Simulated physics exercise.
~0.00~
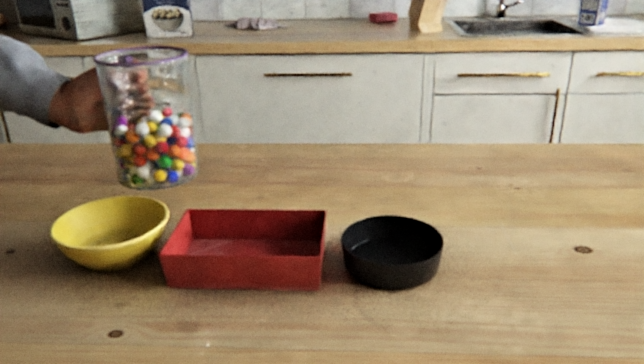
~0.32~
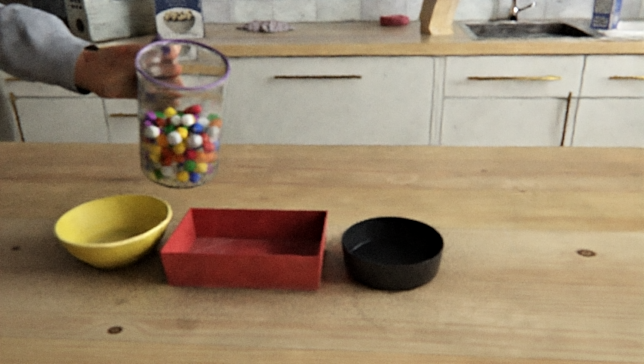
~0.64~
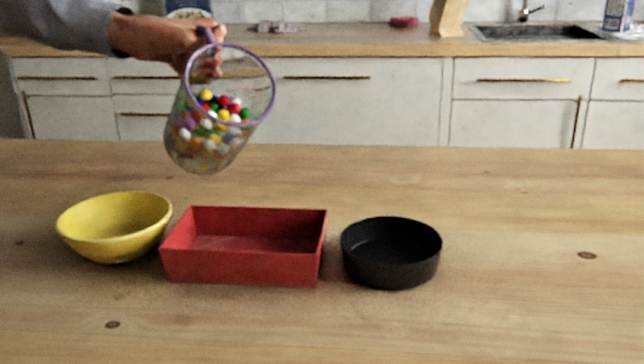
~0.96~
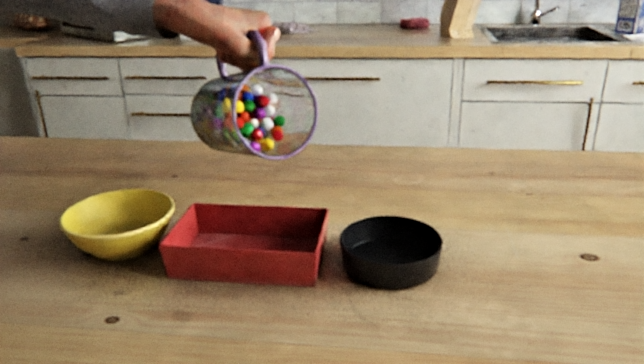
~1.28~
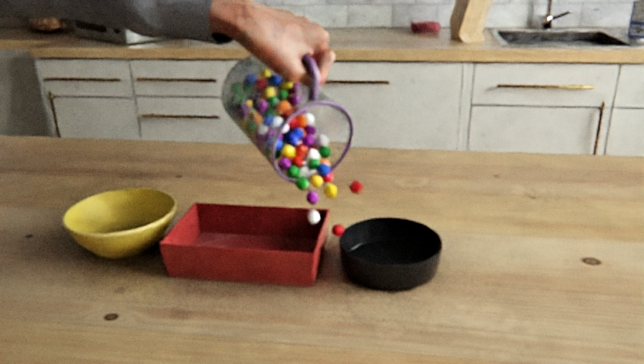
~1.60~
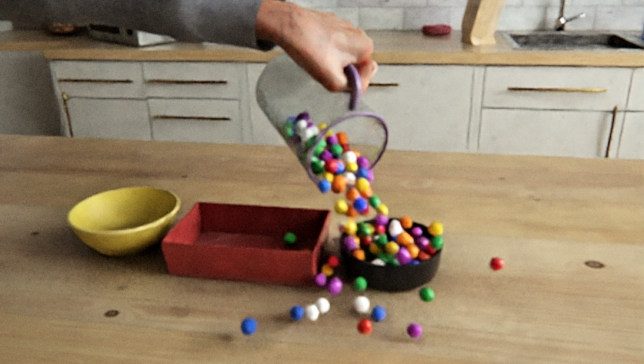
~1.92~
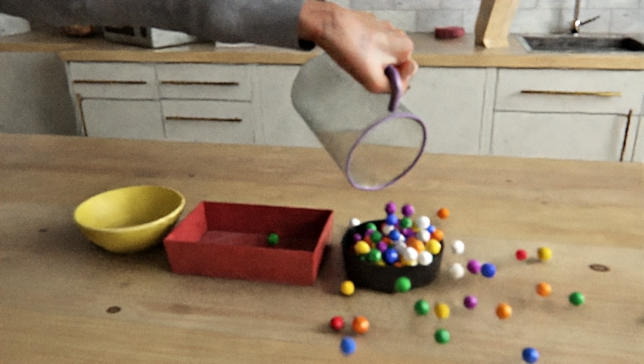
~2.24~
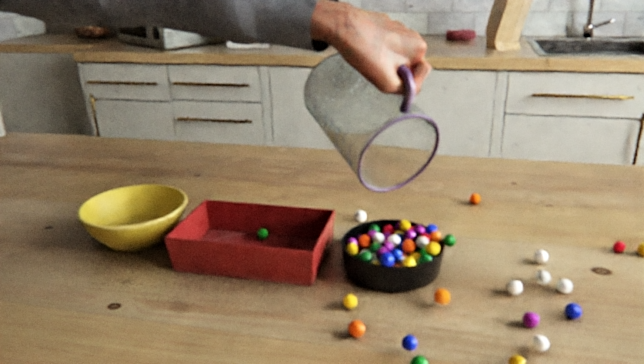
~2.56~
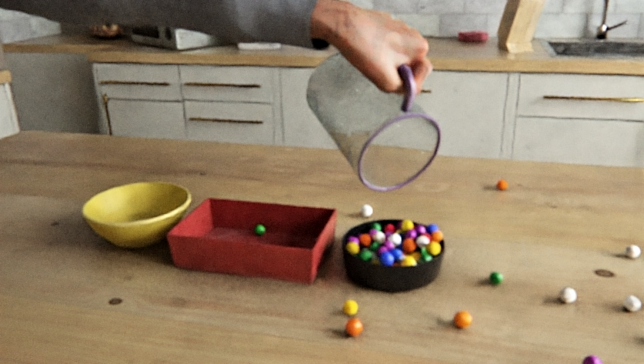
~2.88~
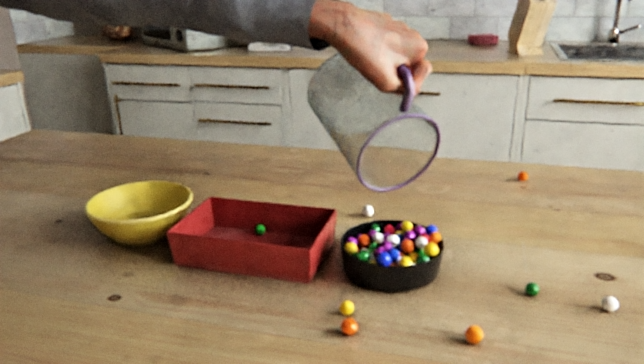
A hand carries a clear jug of colourful marbles over a wooden kitchen table, seen from the front and slightly above as the view drifts slightly sideways. Below stand a yellow bowl on the left, a red rectangular tin in the middle and a round black dish on the right. The jug moves right while tipping onto its side, and marbles spill from its mouth. Most land in the black dish, heaping it full, while many others scatter and roll across the table. The emptied jug stays tilted above the full dish, with one green marble in the tin, the bowl empty and a few marbles lying around.
